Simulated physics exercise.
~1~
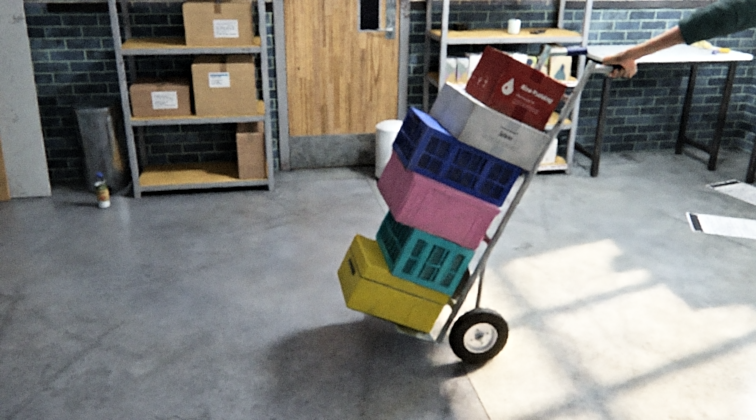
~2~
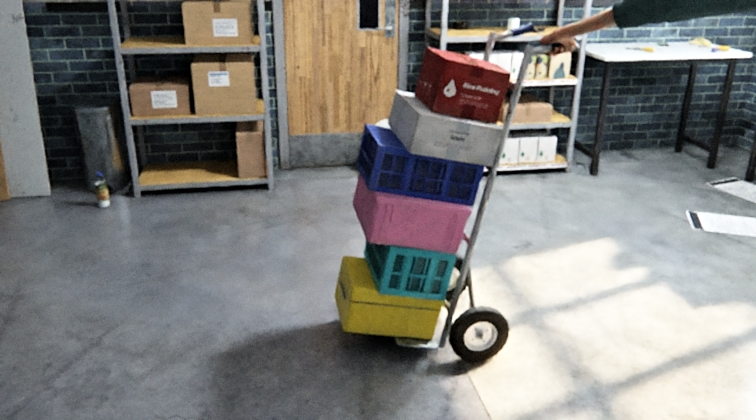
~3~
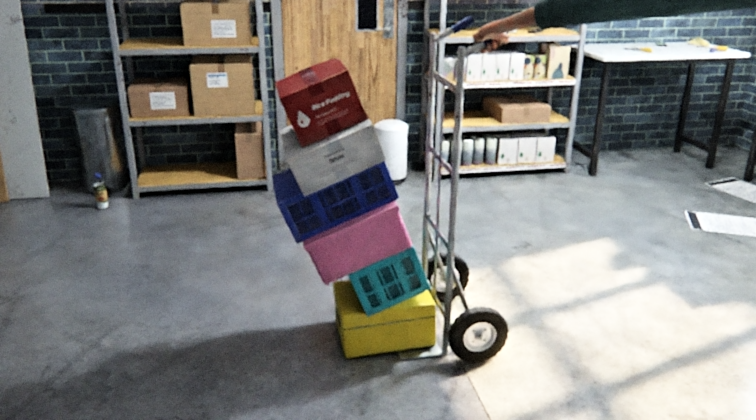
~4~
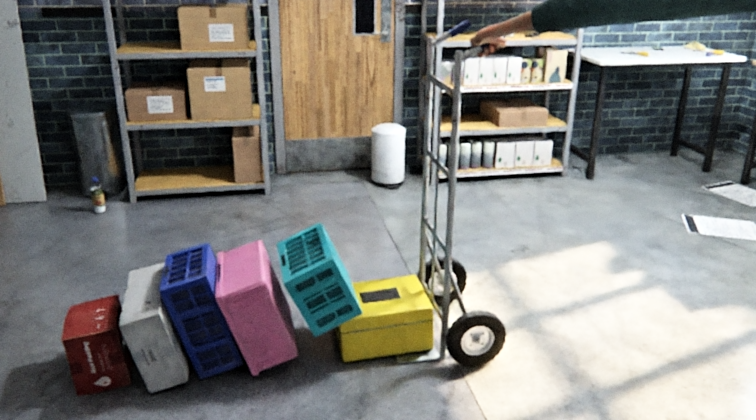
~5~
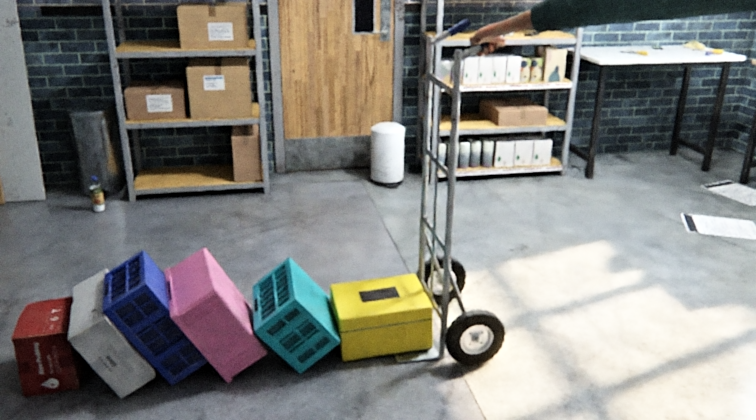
A tall stack of colourful boxes and crates toppled to the left as a person's hand tipped a loaded hand truck upright, spilling all but the bottom yellow box, which stayed by the truck while the others lay tilted in a row across the floor.
